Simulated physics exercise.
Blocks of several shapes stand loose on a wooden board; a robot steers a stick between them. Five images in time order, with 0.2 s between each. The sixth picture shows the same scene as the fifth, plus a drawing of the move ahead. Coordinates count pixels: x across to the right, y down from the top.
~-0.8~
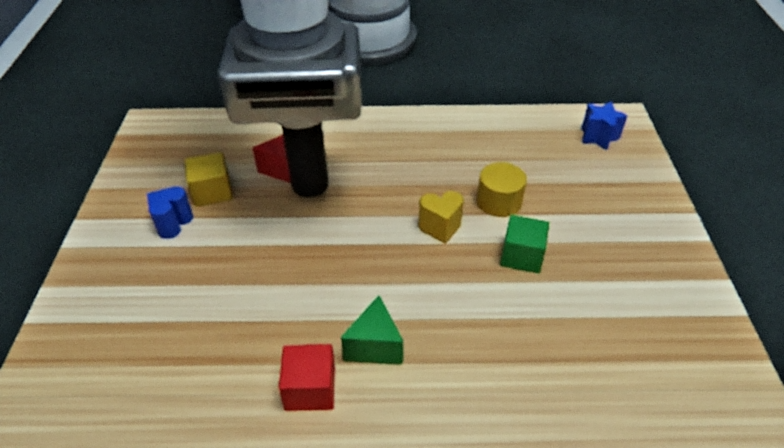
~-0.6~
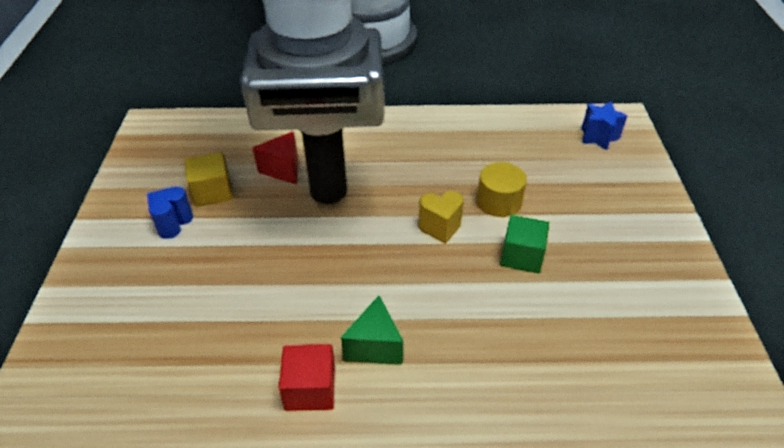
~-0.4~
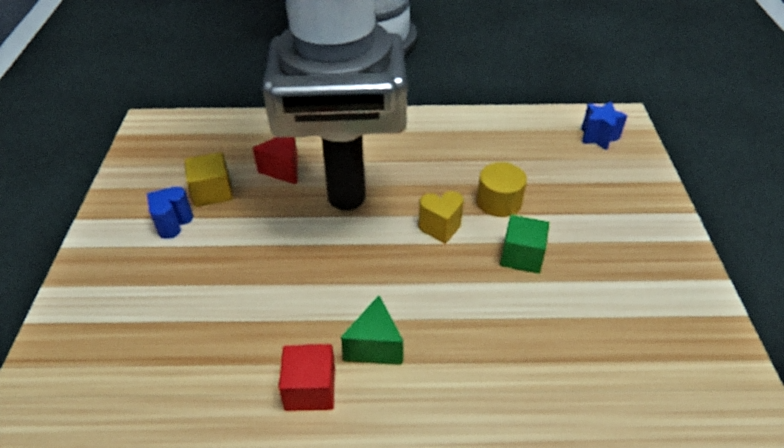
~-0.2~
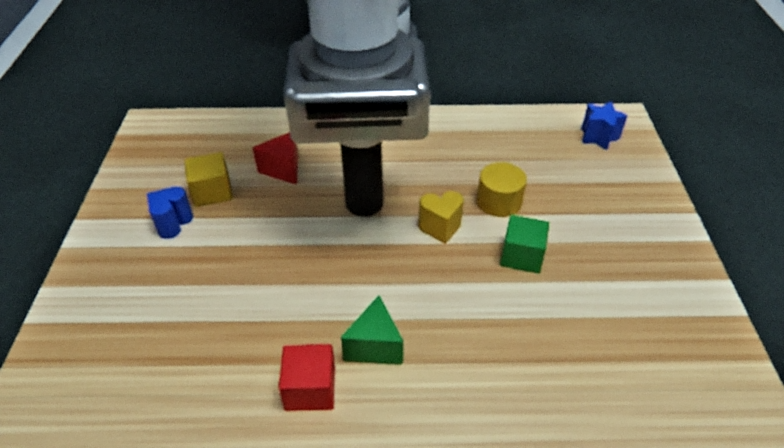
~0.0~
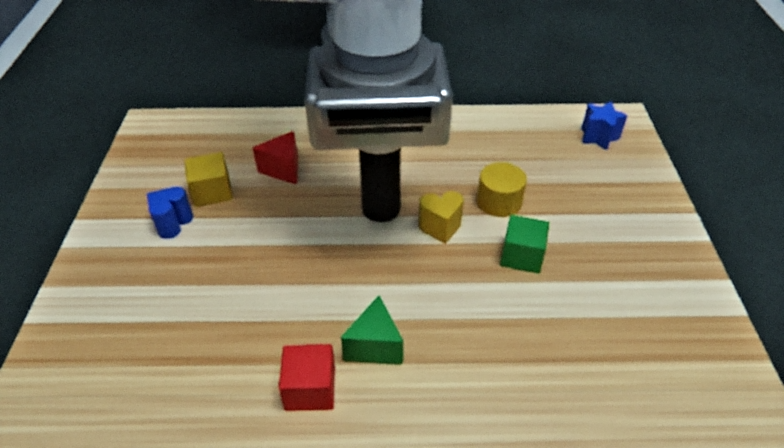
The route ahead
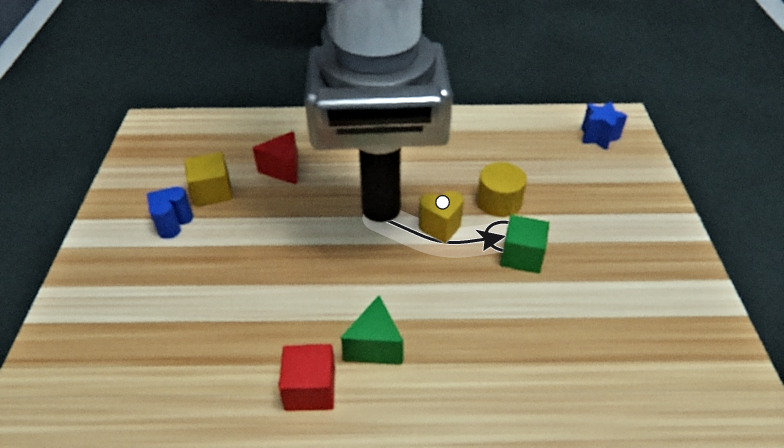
At the start, a robot arm holds a dark stick upright beside a red block near the back of a wooden board scattered with coloured blocks. The stick glides right and slightly toward the viewer, drawing close to the yellow heart block's left side, while all the blocks stay still.
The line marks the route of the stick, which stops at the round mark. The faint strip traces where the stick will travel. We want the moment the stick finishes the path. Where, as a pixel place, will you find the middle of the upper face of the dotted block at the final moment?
The point I'd pick in the picture is (536, 193).
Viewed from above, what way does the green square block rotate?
Viewed from the top, it goes clockwise.
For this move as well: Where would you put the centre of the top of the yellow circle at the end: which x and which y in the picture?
I'd say the yellow circle ends with its top centre at (514, 165).
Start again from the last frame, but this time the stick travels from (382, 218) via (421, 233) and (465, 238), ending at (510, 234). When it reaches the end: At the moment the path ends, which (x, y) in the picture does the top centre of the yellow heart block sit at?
Pixel (551, 196).
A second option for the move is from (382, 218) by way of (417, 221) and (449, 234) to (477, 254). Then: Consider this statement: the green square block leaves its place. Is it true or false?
True.
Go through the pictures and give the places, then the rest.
Lower end of the stick at (310, 185), tops of blocks, yellow heart block at (443, 202), yellow circle at (503, 176), green square block at (528, 231), in the first picture.
Stick at (329, 191), blocks as before, in the second picture.
Stick at (347, 198), blocks as before, in the third picture.
Stick at (365, 203), blocks as before, in the fourth picture.
Stick at (381, 209), yellow heart block at (443, 202), yellow circle at (503, 176), green square block at (528, 231), in the fifth picture.
The drawn path runs from (382, 218) over (419, 234) and (462, 242) to (506, 236); the dot is on the yellow heart block.
On the path given first. One third of the way, stick at (420, 226); yellow heart block at (464, 205), turned 20° anticlockwise.
Two thirds of the way, stick at (465, 233); yellow heart block at (503, 202), turned 60° anticlockwise; yellow circle at (508, 172).
At the end, stick at (507, 228); yellow heart block at (536, 193), turned 100° anticlockwise; yellow circle at (514, 165); green square block at (542, 233), turned 35° clockwise.
